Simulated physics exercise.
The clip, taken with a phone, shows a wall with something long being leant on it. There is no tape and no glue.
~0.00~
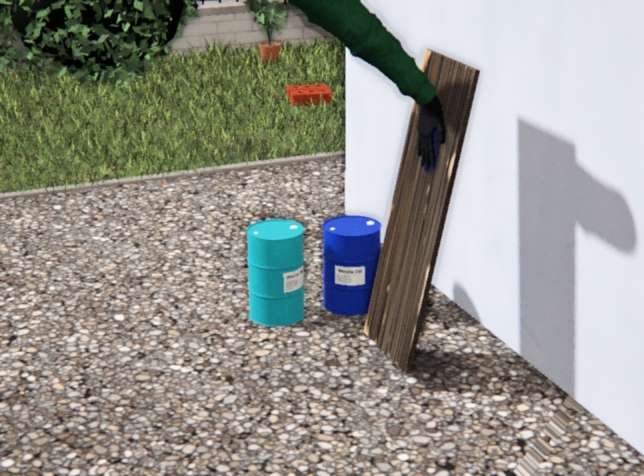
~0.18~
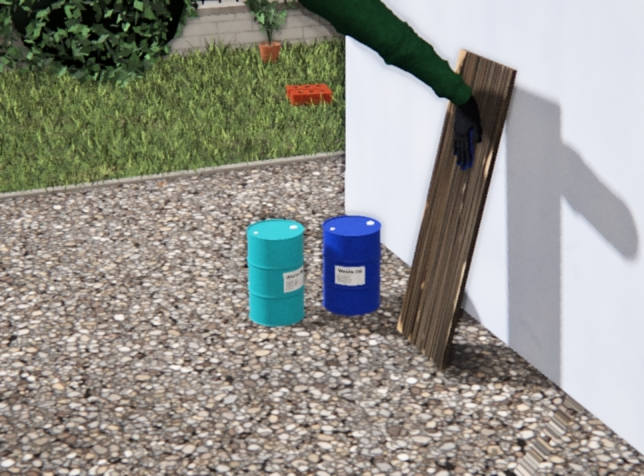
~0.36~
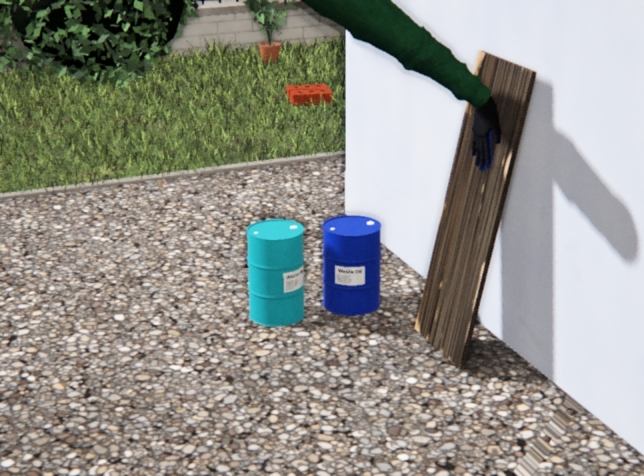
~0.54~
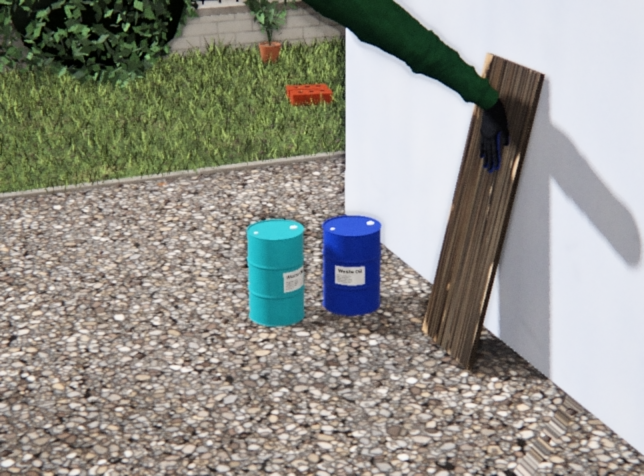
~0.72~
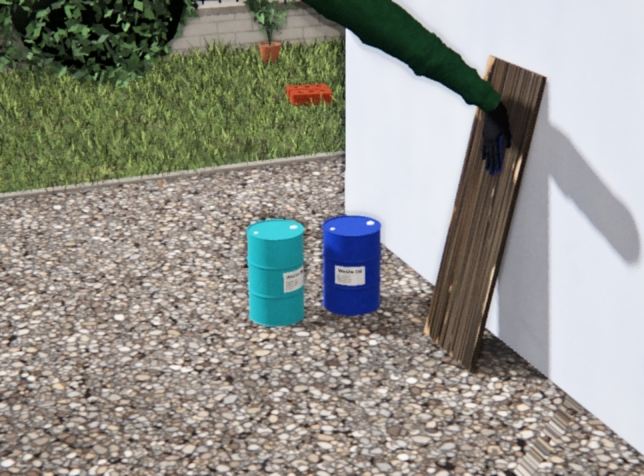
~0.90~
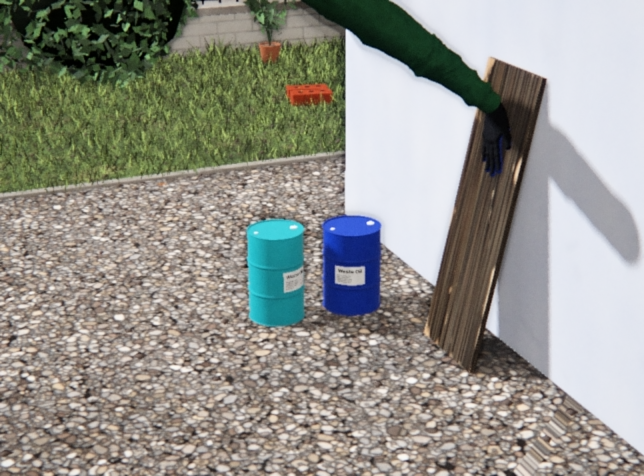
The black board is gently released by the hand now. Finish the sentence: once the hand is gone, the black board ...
The black board stays where it is.
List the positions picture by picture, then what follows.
In the first picture, not yet at the wall; black board (418, 211); turquoise canister (276, 272).
In the second picture, not yet at the wall; black board (453, 209); turquoise canister (276, 272).
In the third picture, not yet at the wall; black board (471, 210); turquoise canister (276, 272).
In the fourth picture, not yet at the wall; black board (479, 211); turquoise canister (276, 272).
In the fifth picture, propped up under the hand; black board (481, 214); turquoise canister (276, 272).
In the sixth picture, propped up under the hand; black board (481, 215); turquoise canister (276, 272).
By 1.10 s, all is still.
By 1.60 s, black board resting near (481, 215).
When it is over (2.2 s), all 3 as before. End places, in pixels of the last picture, black board near (481, 215). The board stays up.
